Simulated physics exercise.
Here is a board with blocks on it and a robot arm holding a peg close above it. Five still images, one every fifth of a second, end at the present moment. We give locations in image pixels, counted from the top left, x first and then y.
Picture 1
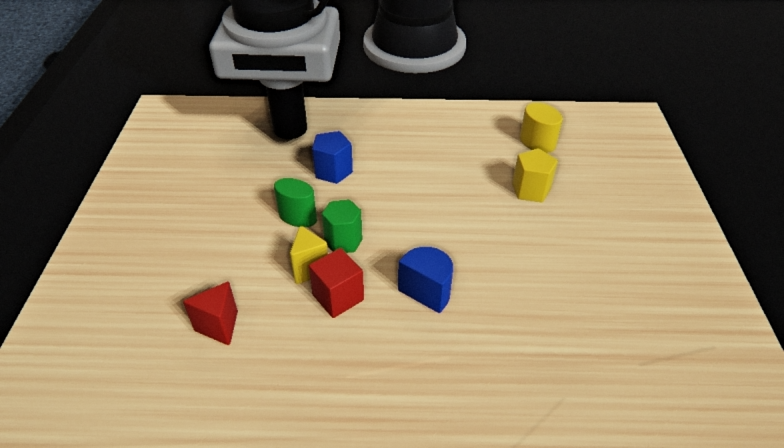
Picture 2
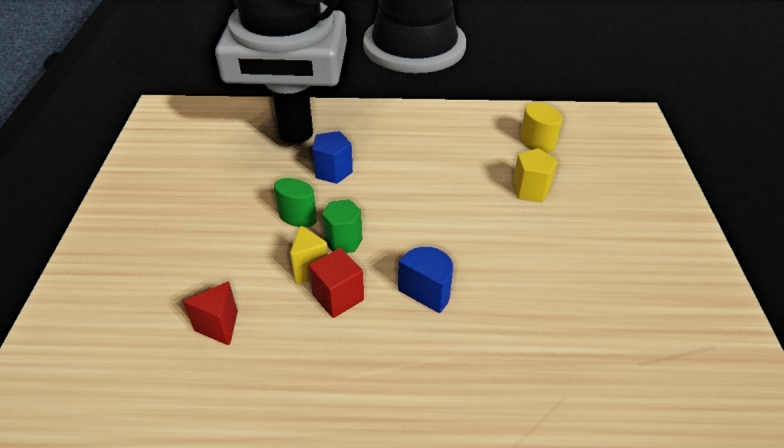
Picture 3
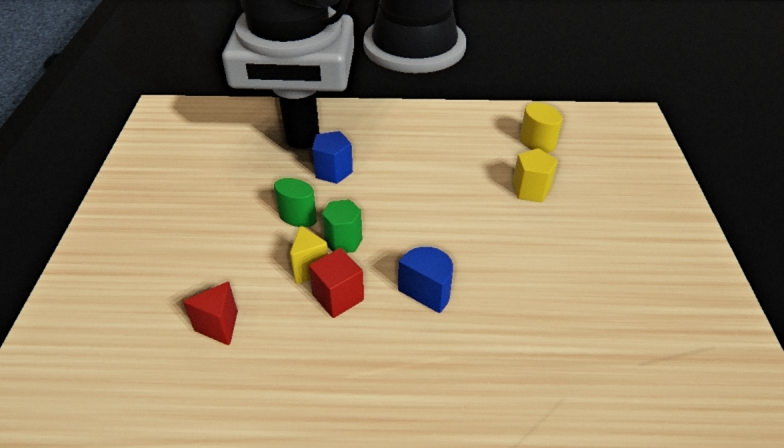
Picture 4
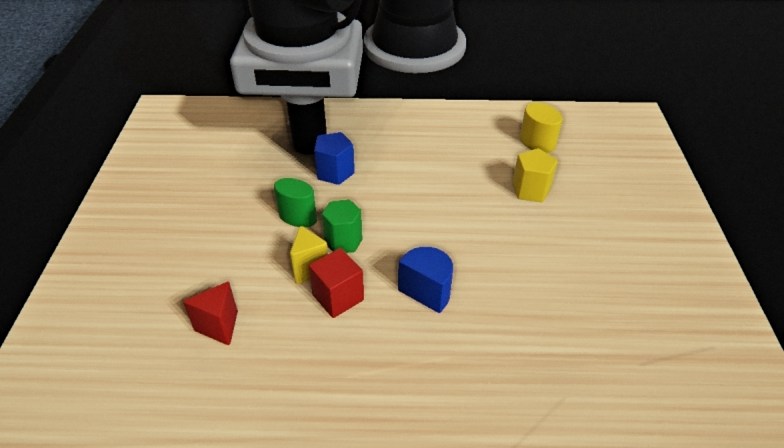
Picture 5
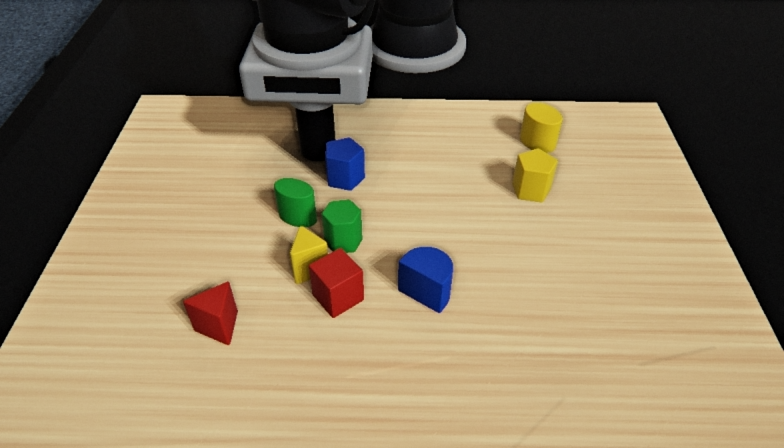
On a light wooden board scattered with red, yellow, green and blue blocks, a robot arm holds a dark peg near the back, beside a blue pentagonal block. The peg moves a little right and toward the viewer, then nudges the blue block slightly the same way, while the others stay still.
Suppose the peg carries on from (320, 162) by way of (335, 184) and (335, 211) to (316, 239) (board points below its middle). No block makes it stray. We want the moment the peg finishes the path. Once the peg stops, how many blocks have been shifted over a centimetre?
At least three of them.
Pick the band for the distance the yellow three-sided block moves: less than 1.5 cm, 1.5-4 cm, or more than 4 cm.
The under 1.5 cm band.
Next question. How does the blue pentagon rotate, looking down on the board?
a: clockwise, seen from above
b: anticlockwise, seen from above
I choose b.
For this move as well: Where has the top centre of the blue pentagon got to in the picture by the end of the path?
I'd say the blue pentagon ends with its top centre at (373, 168).
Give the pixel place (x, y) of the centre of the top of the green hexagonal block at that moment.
It is going to be at (341, 227).
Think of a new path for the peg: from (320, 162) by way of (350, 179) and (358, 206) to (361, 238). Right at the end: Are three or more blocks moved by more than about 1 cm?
No - that is not the case.
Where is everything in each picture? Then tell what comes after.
The first picture shows tip of the peg at (291, 129), middles of tops, green elliptical block at (293, 187), yellow three-sided block at (306, 240), green hexagonal block at (341, 211), blue pentagon at (331, 142).
The second picture shows peg at (296, 134), nothing pushed.
The third picture shows peg at (303, 139), nothing pushed.
The fourth picture shows peg at (310, 144), blue pentagon at (333, 143).
The fifth picture shows peg at (319, 151), green elliptical block at (293, 187), yellow three-sided block at (306, 240), green hexagonal block at (341, 211), blue pentagon at (343, 149).
On the path given first. One third of the way, peg at (335, 174); blue pentagon at (368, 163), turned 45° anticlockwise.
Two thirds of the way, peg at (333, 201); blue pentagon at (373, 168), turned 75° anticlockwise.
At the end, peg at (314, 228); green elliptical block at (283, 197), turned 75° clockwise; yellow three-sided block unmoved; green hexagonal block at (341, 227), turned 55° anticlockwise; blue pentagon at (373, 168), turned 75° anticlockwise.
